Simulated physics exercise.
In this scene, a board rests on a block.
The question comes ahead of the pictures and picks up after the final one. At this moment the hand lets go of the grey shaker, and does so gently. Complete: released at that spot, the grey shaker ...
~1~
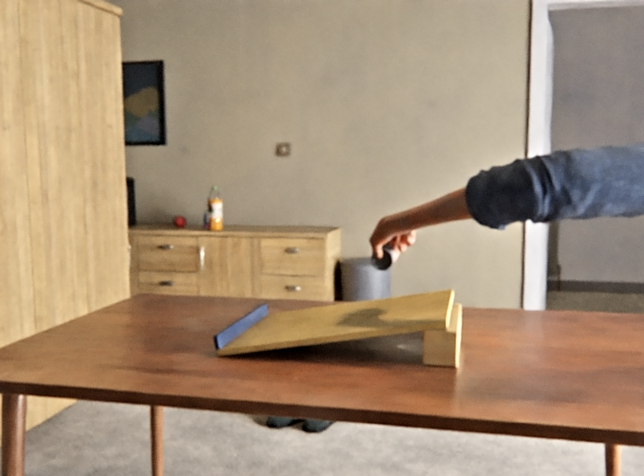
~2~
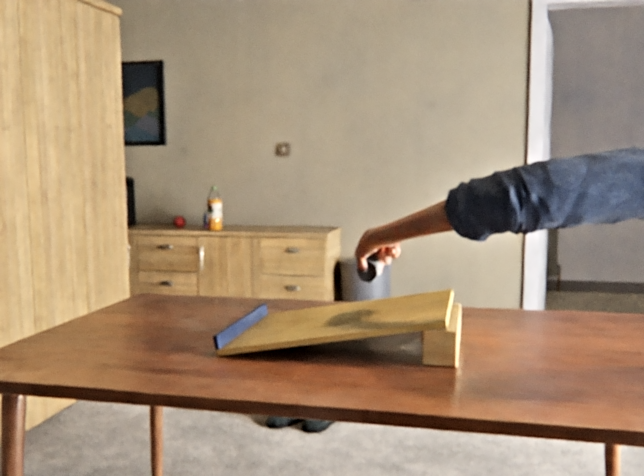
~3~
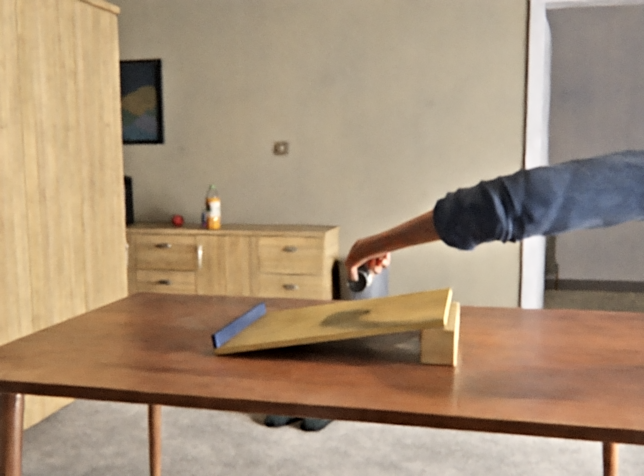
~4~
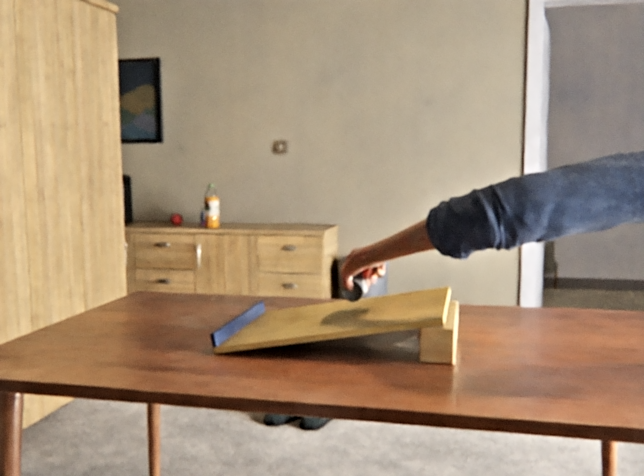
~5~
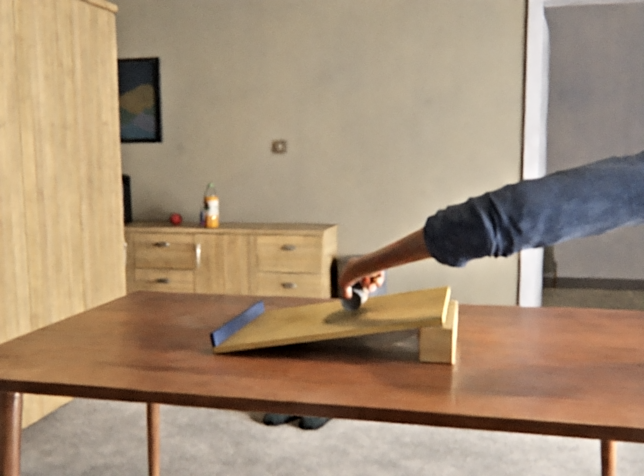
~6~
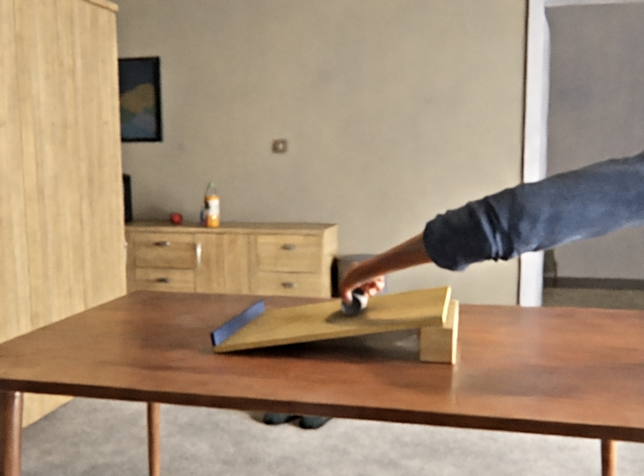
Released at that spot, the grey shaker travels down the board.
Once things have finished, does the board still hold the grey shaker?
Once it settles, it is resting on top.
Then, 0.40 s on from there, grey shaker shifted about its own width near (336, 304).
Then, 0.60 s on from there, grey shaker shifted well along near (304, 308).
Then, 0.70 s on from there, grey shaker shifted well along near (283, 311).
Then, 0.80 s on from there, grey shaker shifted well along near (258, 314).
In the end, moved from the start, grey shaker. At the end, from the last picture's camera, grey shaker near (251, 315). The grey shaker runs down the board.
